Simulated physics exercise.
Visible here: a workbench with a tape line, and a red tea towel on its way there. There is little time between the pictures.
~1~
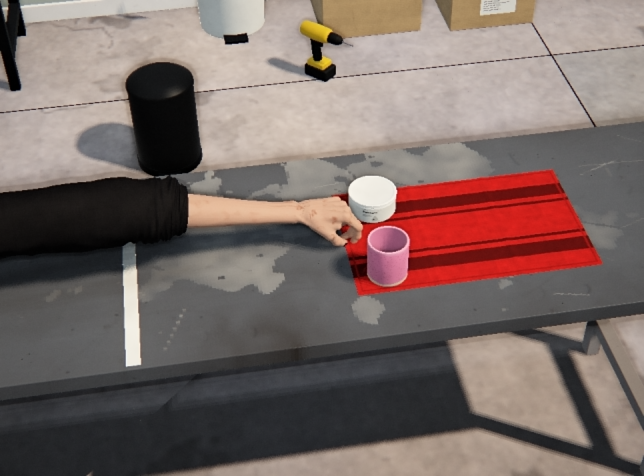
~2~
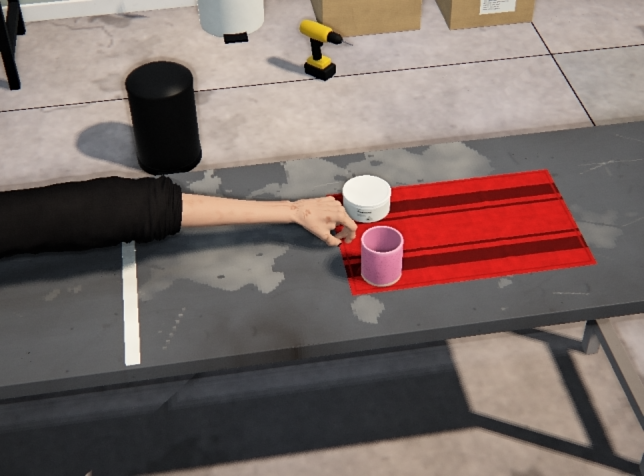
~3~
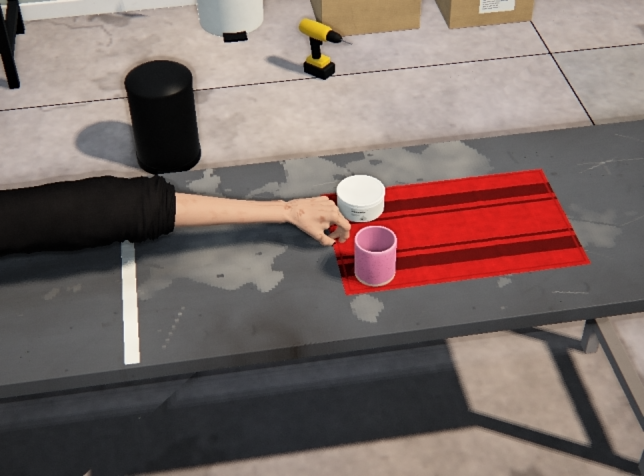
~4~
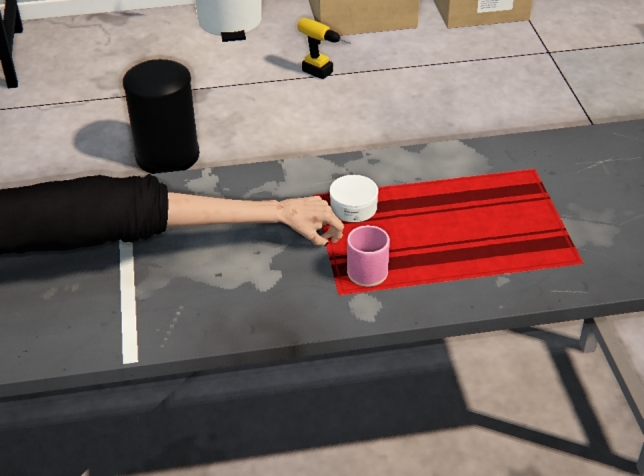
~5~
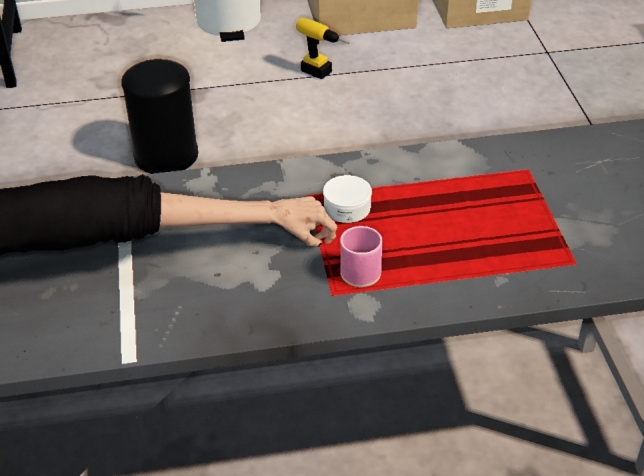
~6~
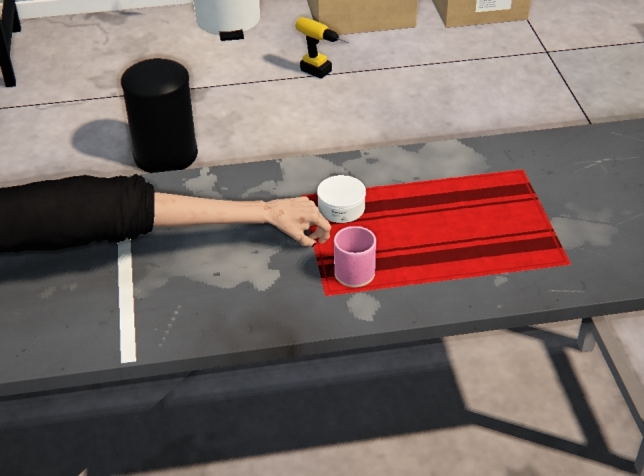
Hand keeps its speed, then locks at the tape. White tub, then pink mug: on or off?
White tub: On; pink mug: On.
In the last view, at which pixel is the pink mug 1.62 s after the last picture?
At that moment it is at (167, 281).
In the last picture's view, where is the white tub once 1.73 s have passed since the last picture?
At about (161, 220).
Then, 1.62 s later than the last view, hem at the tape; white tub on the cloth near (167, 220); pink mug on the cloth near (167, 281).
Then, 1.73 s later than the last view, hem at the tape; white tub on the cloth near (161, 220); pink mug on the cloth near (159, 282).
Finally, hem at the tape; white tub on the cloth near (161, 220); pink mug on the cloth near (159, 282). The white tub stays on the cloth and the pink mug remains aboard.
